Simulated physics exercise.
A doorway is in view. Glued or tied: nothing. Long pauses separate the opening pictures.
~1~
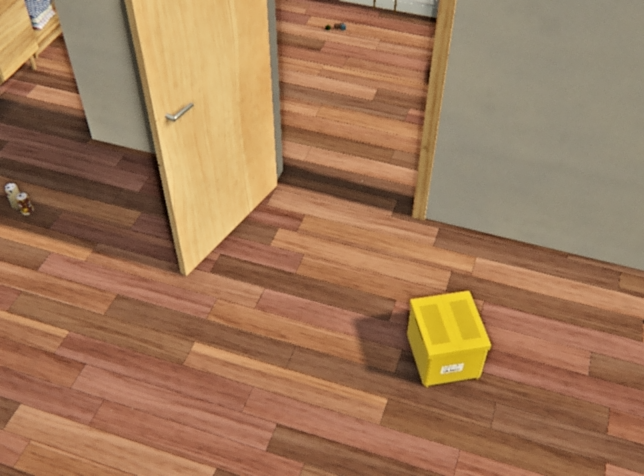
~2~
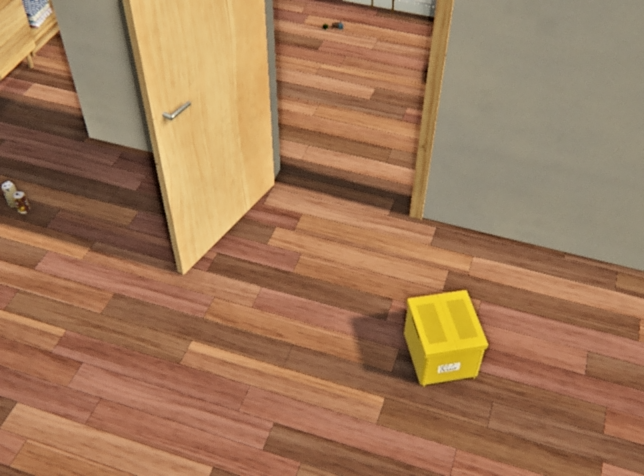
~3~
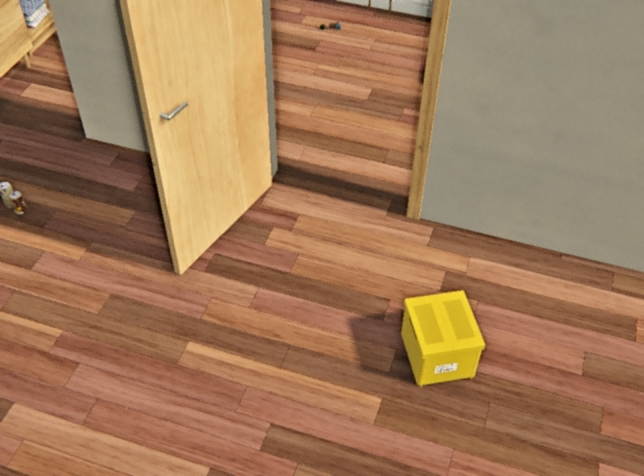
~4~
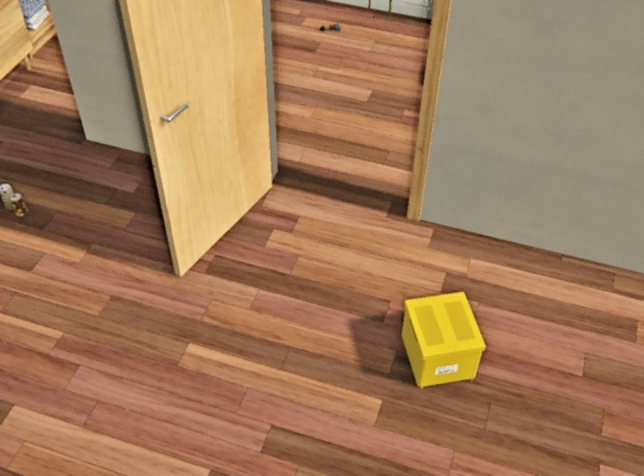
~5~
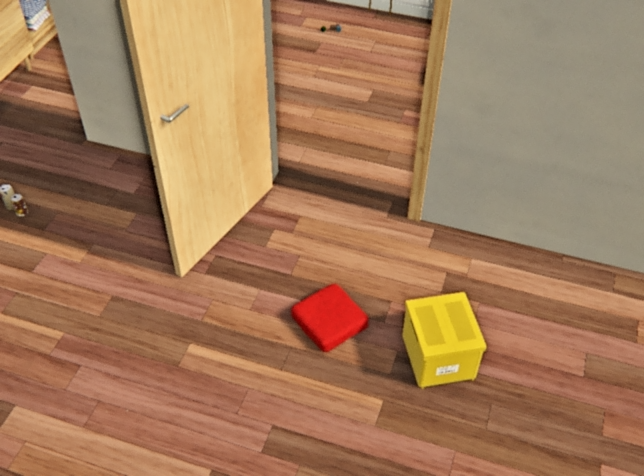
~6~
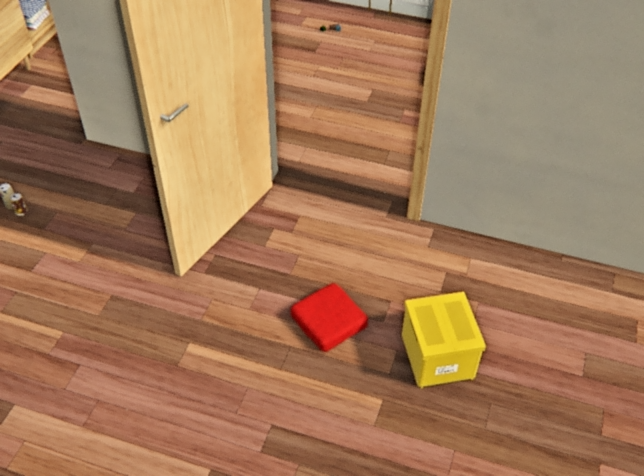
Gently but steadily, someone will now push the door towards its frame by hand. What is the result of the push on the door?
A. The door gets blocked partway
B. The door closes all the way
Answer: B.
Then, 0.70 s later than the last frame, door at 85°.
Then, 1.10 s later than the last frame, door at 61°.
Then, 1.50 s later than the last frame, door at 34°.
Then, 1.80 s later than the last frame, door at 13°.
When it is over, door at 0°; both as before. End places, in pixels of the last picture, red cushion near (329, 317).
